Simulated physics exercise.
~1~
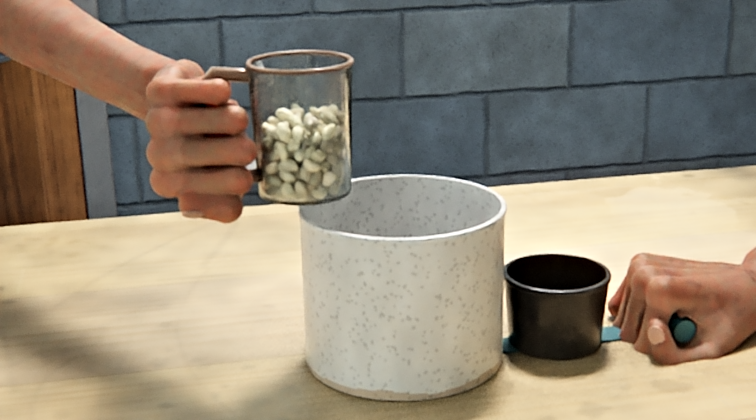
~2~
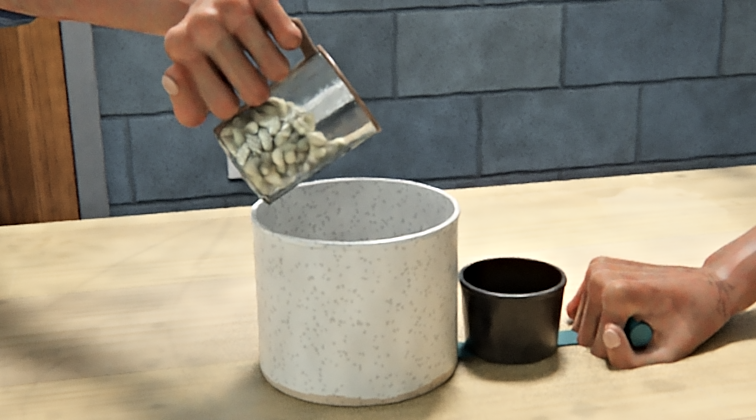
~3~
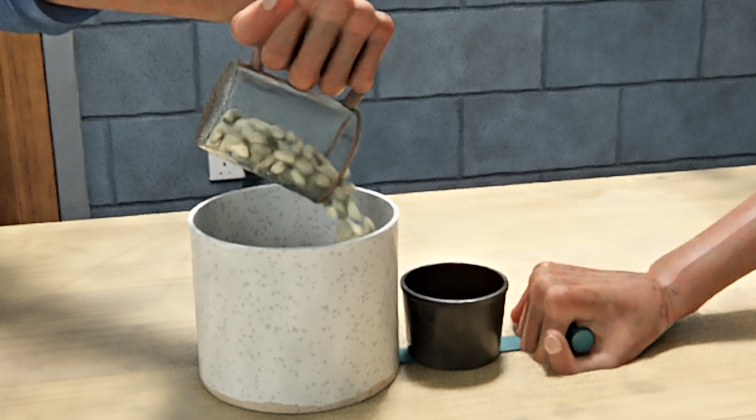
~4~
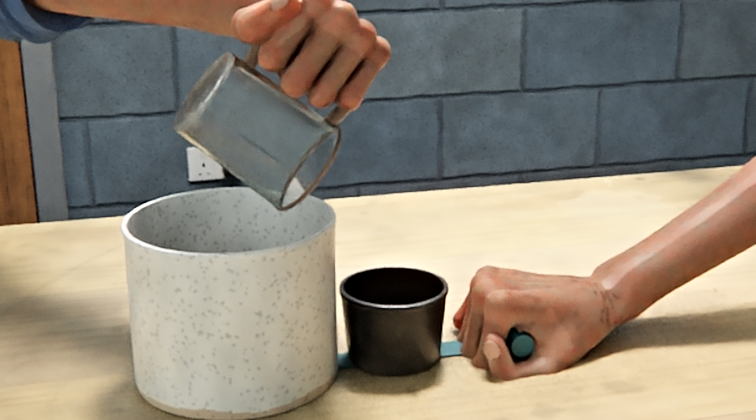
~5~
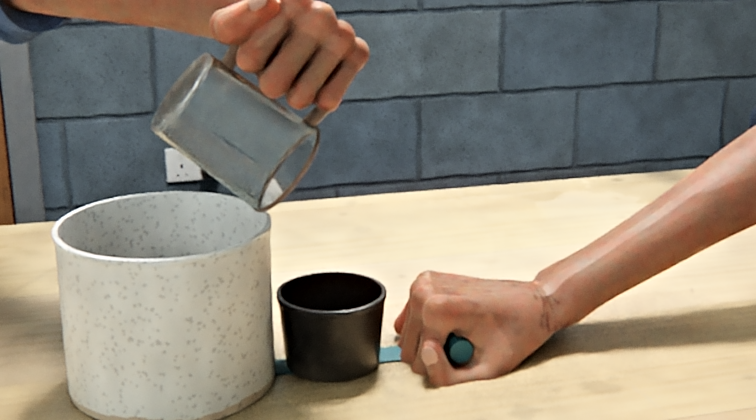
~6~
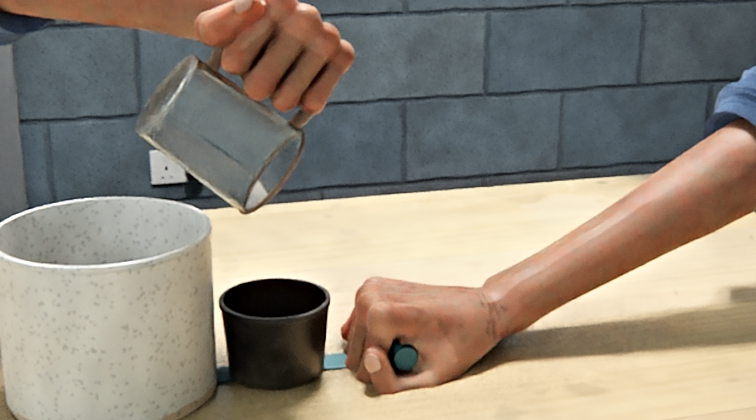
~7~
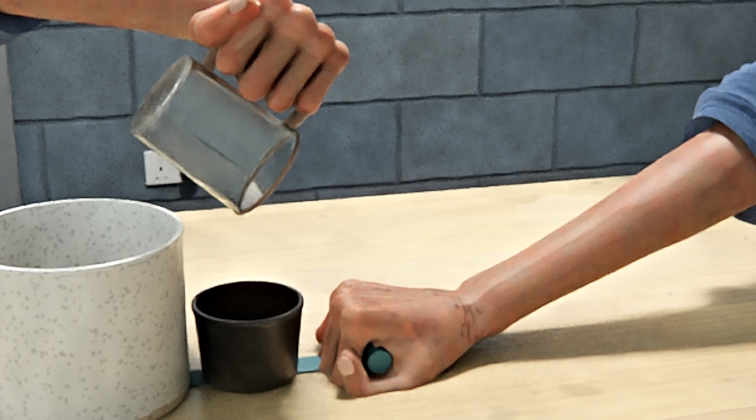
On a pale wooden table before a blue-grey block wall, one hand holds a clear cup of white beans above a speckled white pot, while another grips the teal end of a strip beside a small black dish. The pot and dish shift steadily left in view as the cup tips over. Beans slide toward its rim, then tumble into the white pot. Soon the cup is empty, tilted mouth downward. The pot and dish drift farther left before slowing, leaving the empty cup tilted above the black dish, with no beans visible on the table.
